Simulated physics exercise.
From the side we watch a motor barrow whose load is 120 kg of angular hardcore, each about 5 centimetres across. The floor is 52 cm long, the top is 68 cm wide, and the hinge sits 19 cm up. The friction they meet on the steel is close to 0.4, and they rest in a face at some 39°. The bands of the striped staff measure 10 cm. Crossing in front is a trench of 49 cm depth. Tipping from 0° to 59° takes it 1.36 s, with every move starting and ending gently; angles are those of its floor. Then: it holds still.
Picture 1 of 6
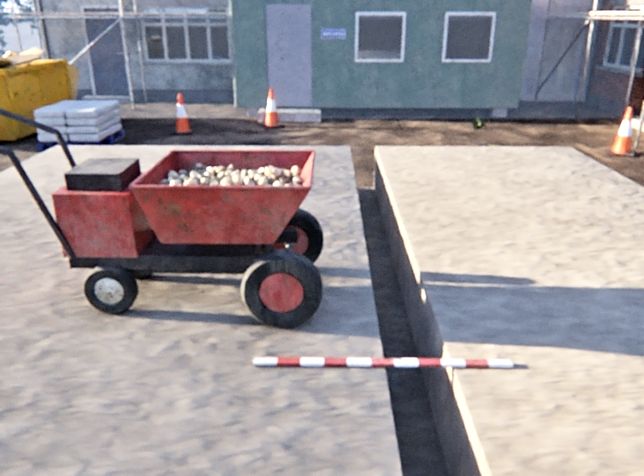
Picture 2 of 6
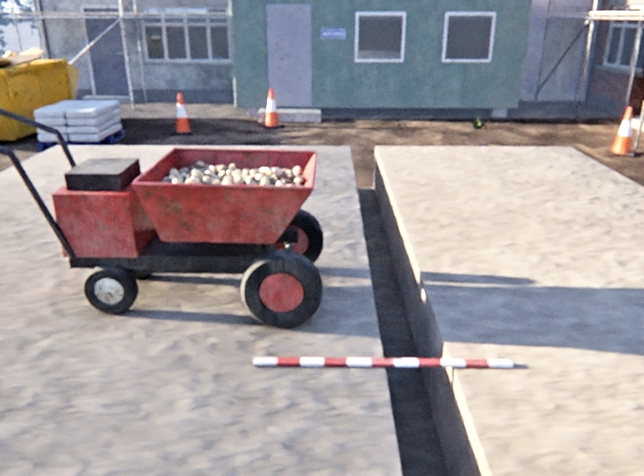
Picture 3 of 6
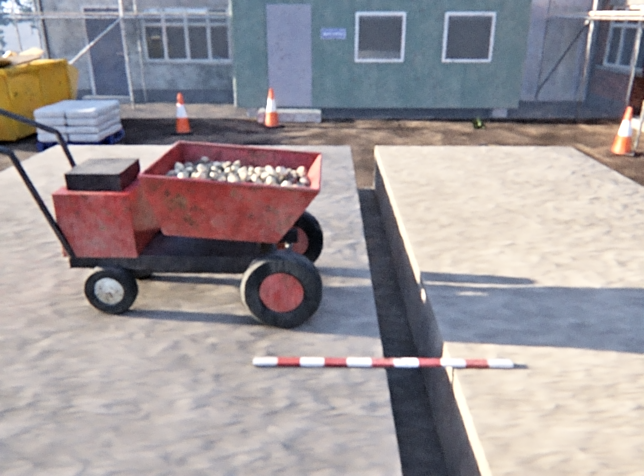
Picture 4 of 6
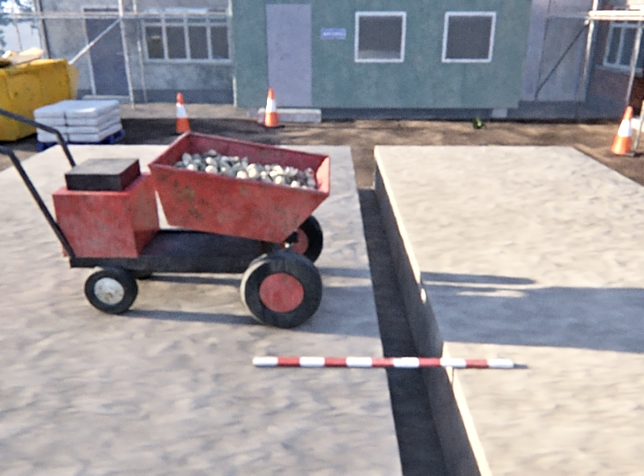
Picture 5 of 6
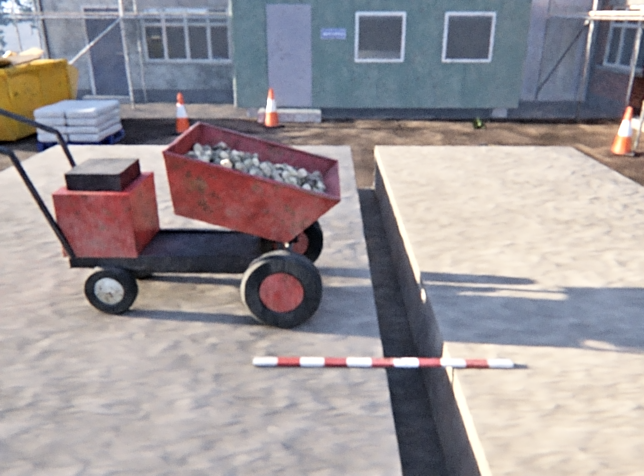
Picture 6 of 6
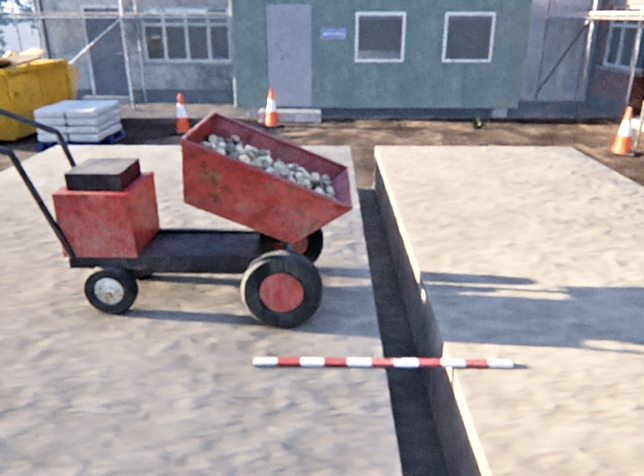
A building site with pale concrete slabs is seen from the side and slightly above, with a green cabin, scaffolding and orange cones behind. A red motor barrow loaded with pale stones stands at left beside a dark trench, a red-and-white striped staff lying across in front. The skip tilts gradually, its rear rising and its lip dipping to the right, while the barrow's wheels and the camera stay still.
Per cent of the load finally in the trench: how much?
Approx. 12 %.
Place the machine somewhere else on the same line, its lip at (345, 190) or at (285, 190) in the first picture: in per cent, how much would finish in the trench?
First place: Near 5%; second place: Near 15%.
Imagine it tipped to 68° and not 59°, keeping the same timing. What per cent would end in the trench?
I'd guess some 45 in a hundred.
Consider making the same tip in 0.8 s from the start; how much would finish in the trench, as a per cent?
Something close to 15 per cent.
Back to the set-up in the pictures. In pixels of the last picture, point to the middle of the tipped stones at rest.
(409, 380).
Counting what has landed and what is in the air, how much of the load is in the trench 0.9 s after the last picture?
Around 0 per cent of it, at that instant.
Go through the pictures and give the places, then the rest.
Lip at (310, 188), floor tilted 0°, highest stones at (252, 175), in the first picture.
The skip is at 1°, its lip at (313, 189); the top of the load is at (234, 173), in the second picture.
The skip is at 4°, its lip at (319, 191); the top of the load is at (209, 168), in the third picture.
Lip at (329, 195), floor tilted 9°, highest stones at (204, 160), in the fourth picture.
The skip is at 15°, its lip at (340, 200); the top of the load is at (204, 153), in the fifth picture.
The skip is at 22°, its lip at (352, 208); the top of the load is at (218, 143), in the sixth picture.
Then, 0.4 s after the last picture the floor is at 50°, 100 % in the skip; the foremost stones are at (365, 227).
Then, 0.9 s after the last picture the floor is at 59°, 99 % in the skip, 1 % in the trench; the foremost stones are at (407, 275).
Then, 1.2 s after the last picture the floor is at 59°, 94 % in the skip, 6 % in the trench, 1 % past the trench; the foremost stones are at (444, 290).
Then, 3.2 s after the last picture the floor is at 59°, 86 % in the skip, 12 % in the trench, 1 % past the trench; the foremost stones are at (461, 286).
